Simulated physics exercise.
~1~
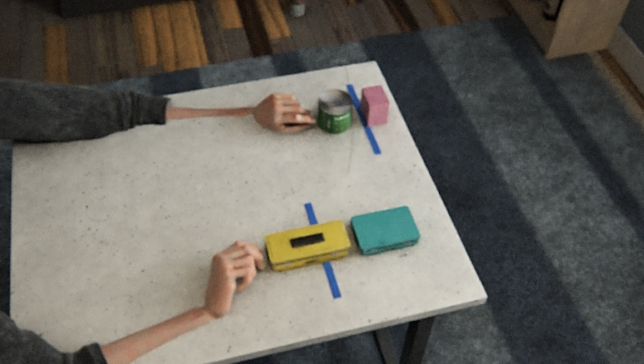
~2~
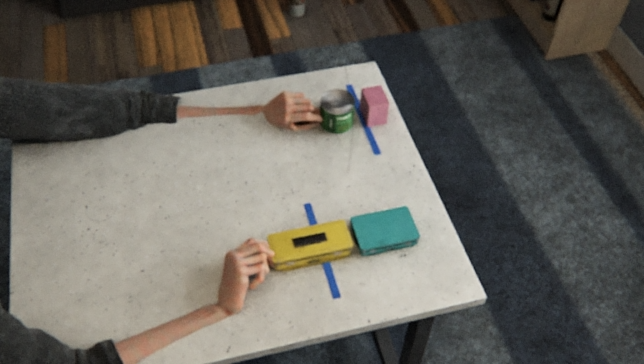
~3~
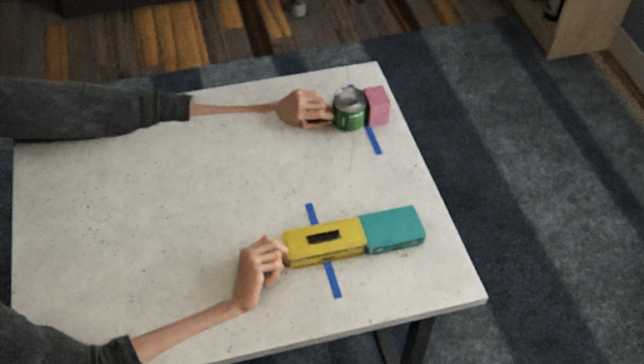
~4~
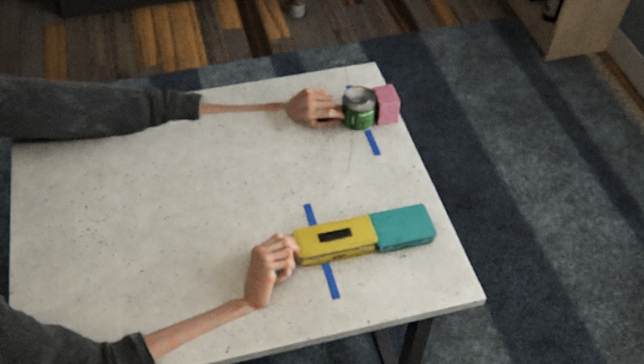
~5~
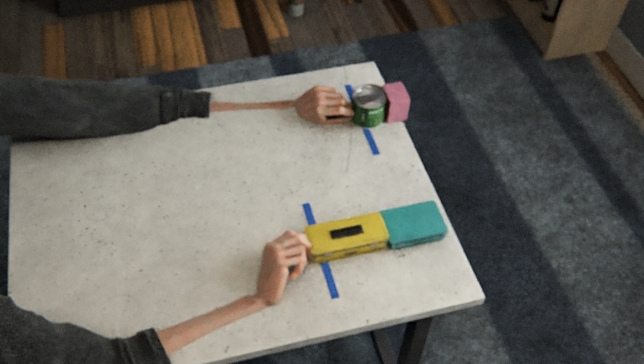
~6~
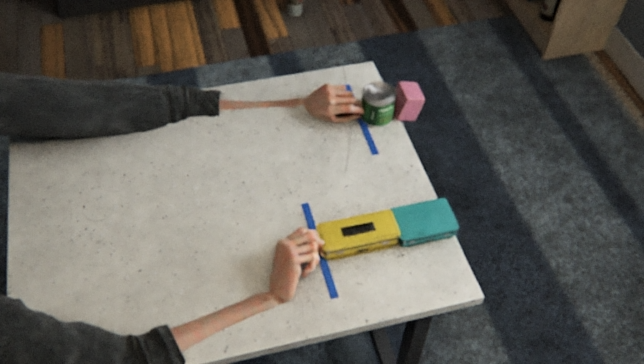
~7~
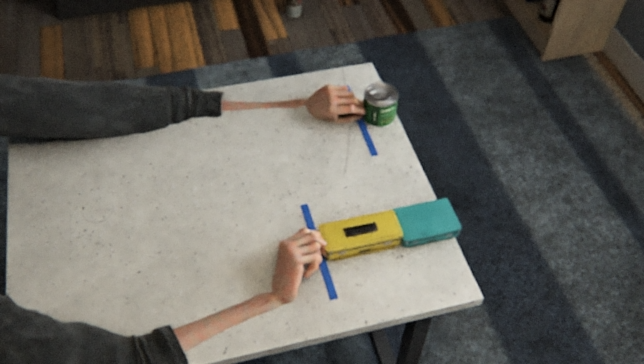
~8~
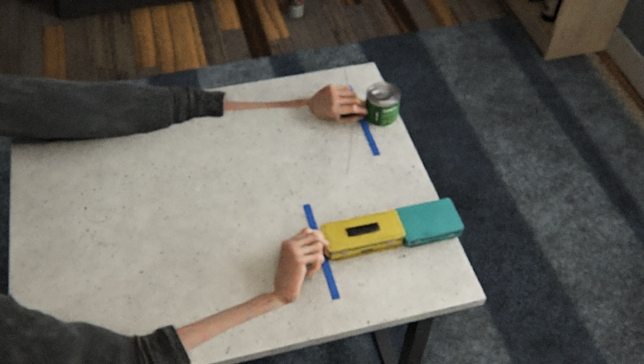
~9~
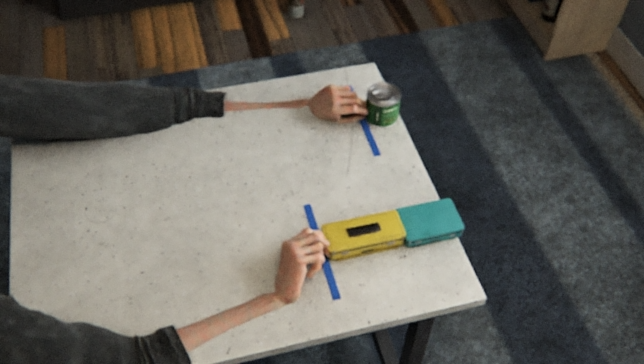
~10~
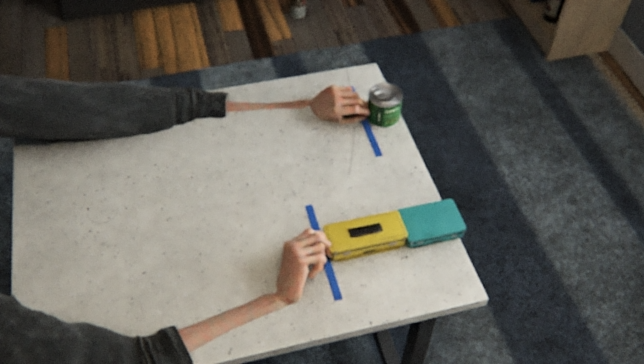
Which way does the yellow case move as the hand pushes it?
The yellow case moves to the right, toward the end of the table.
